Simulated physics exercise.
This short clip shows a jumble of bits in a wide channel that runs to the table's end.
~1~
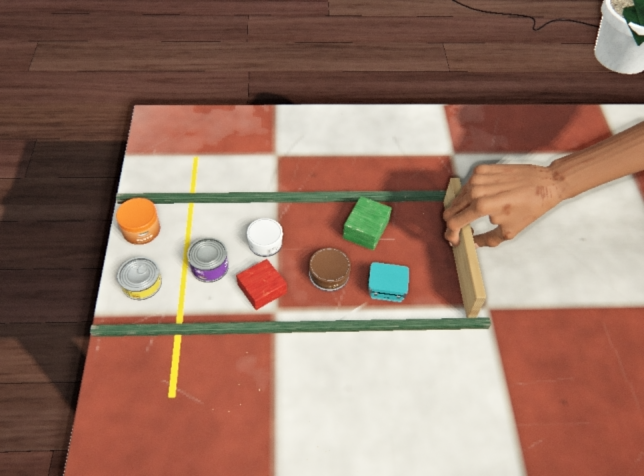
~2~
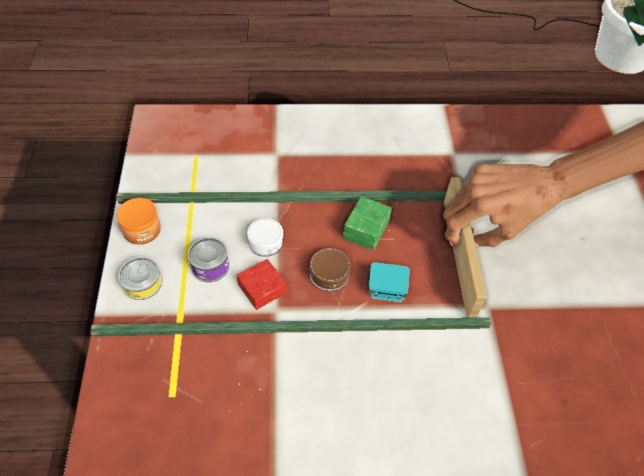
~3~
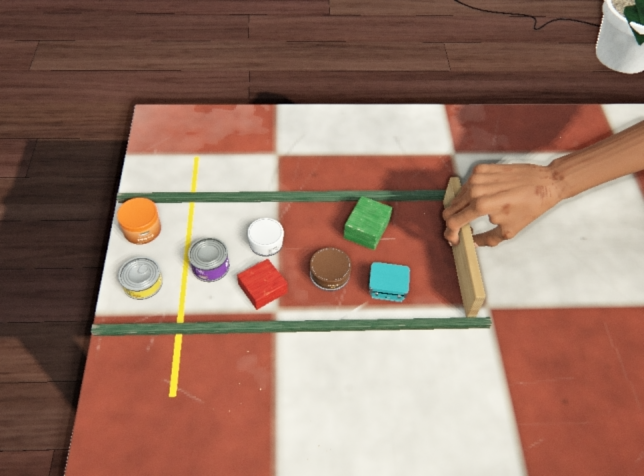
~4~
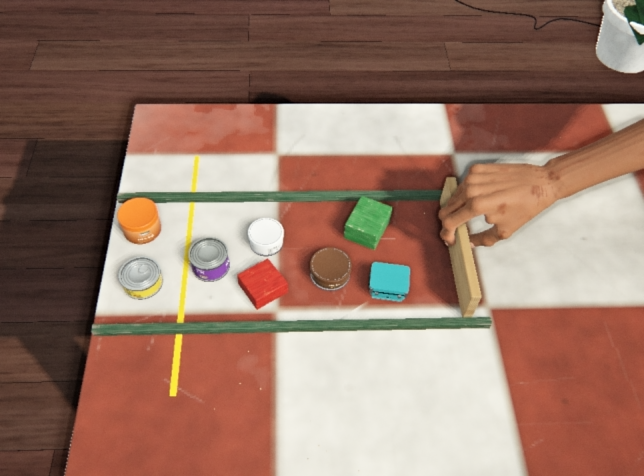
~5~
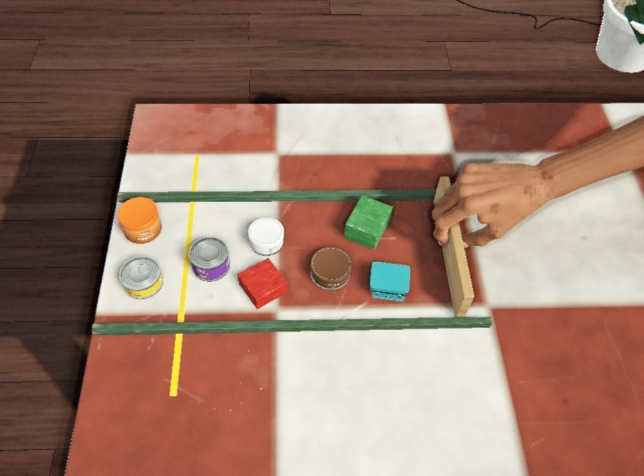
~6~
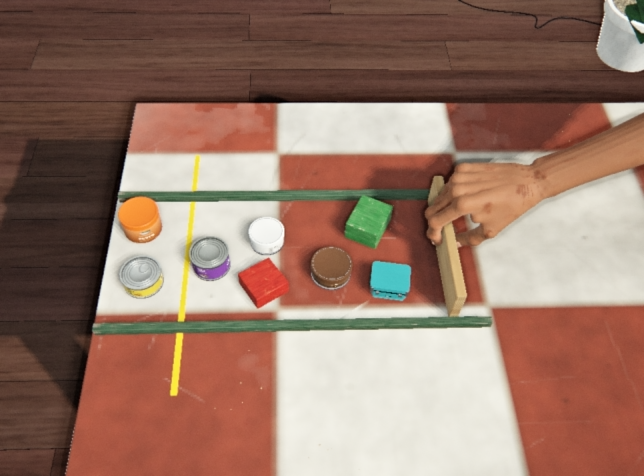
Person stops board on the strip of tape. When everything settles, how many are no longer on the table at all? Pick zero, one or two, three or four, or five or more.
One or two are off the table.
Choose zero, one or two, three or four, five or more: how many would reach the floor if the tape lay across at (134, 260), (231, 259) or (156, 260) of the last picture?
Five or more; none at all; 5 or more.
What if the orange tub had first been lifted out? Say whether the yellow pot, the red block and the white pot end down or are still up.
Outcome - yellow pot falling, red block staying, white pot staying.
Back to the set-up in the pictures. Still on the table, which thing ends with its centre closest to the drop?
The purple tin.
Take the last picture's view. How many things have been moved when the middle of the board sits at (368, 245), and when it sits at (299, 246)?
First position 3; second position 5.
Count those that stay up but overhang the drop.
The total would be 0.
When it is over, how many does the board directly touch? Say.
3.
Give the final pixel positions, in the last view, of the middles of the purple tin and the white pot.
The purple tin comes to rest close to (125, 258), while the white pot rests close to (137, 230).
Early on, none off yet; orange tub at rest near (141, 221); yellow pot at rest near (142, 277); purple tin at rest near (210, 259).
A while later, none off yet; orange tub at rest near (141, 221); yellow pot at rest near (142, 277); purple tin travelled a little near (198, 259).
Finally, the number that fall off is one or two; lost, yellow pot and orange tub.
